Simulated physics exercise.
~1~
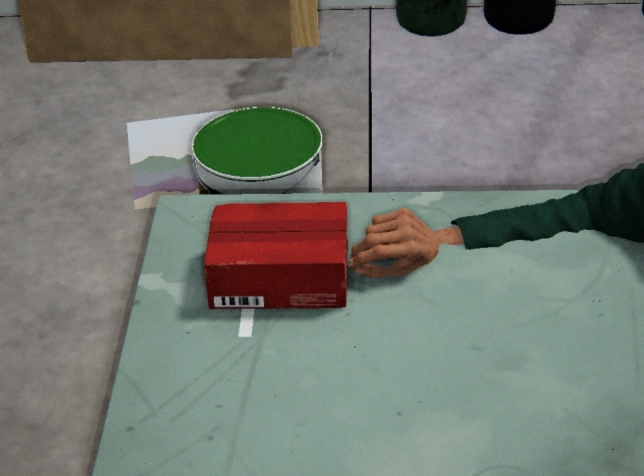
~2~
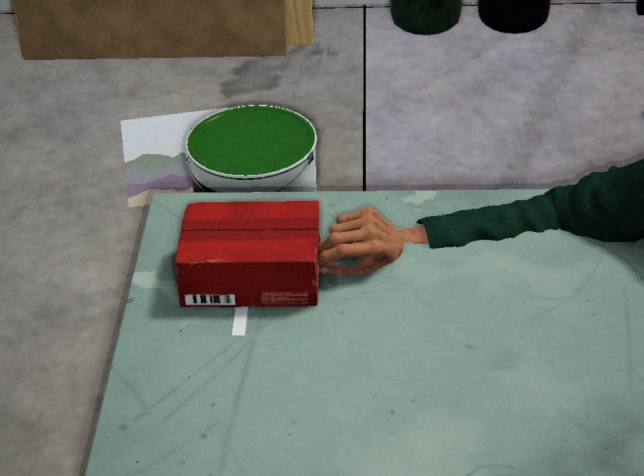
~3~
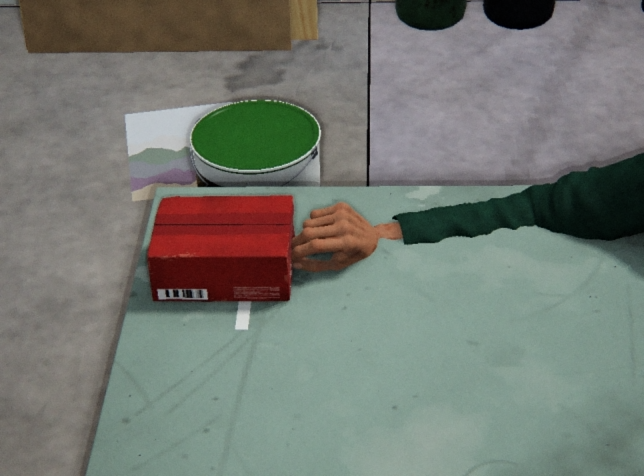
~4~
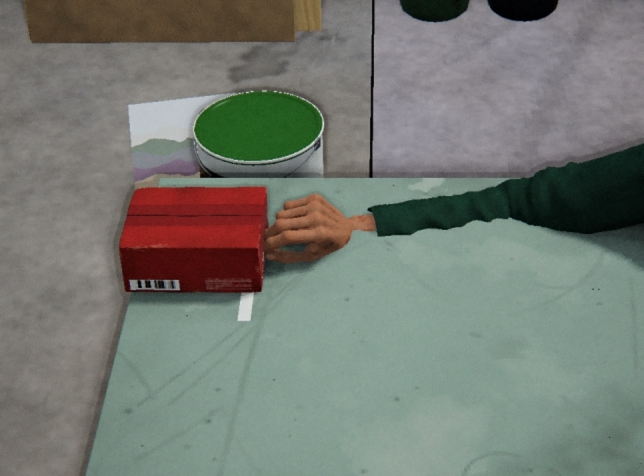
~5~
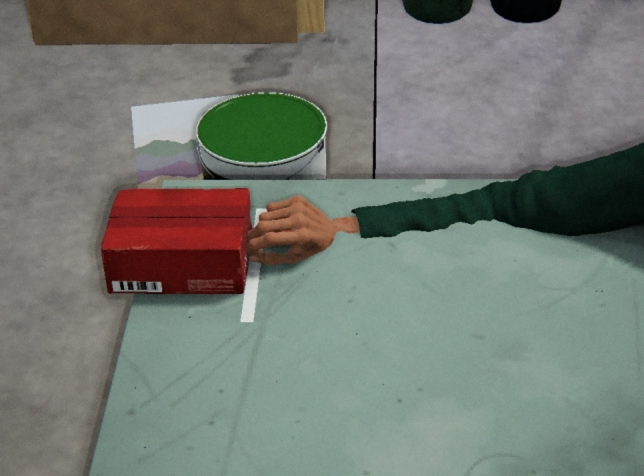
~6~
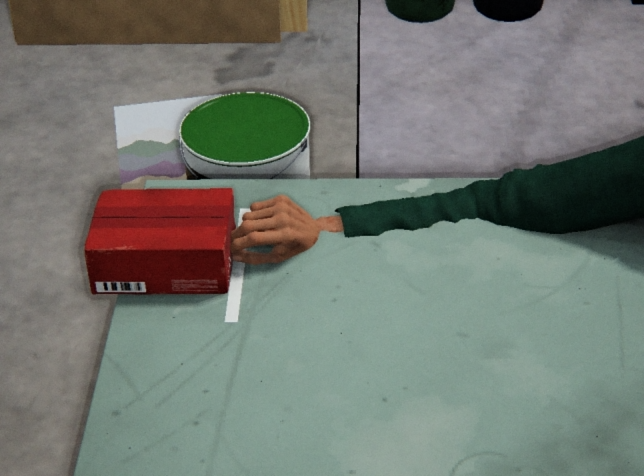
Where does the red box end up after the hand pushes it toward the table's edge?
It stays on the table, at the left side, with a small part of it sticking out past the edge.
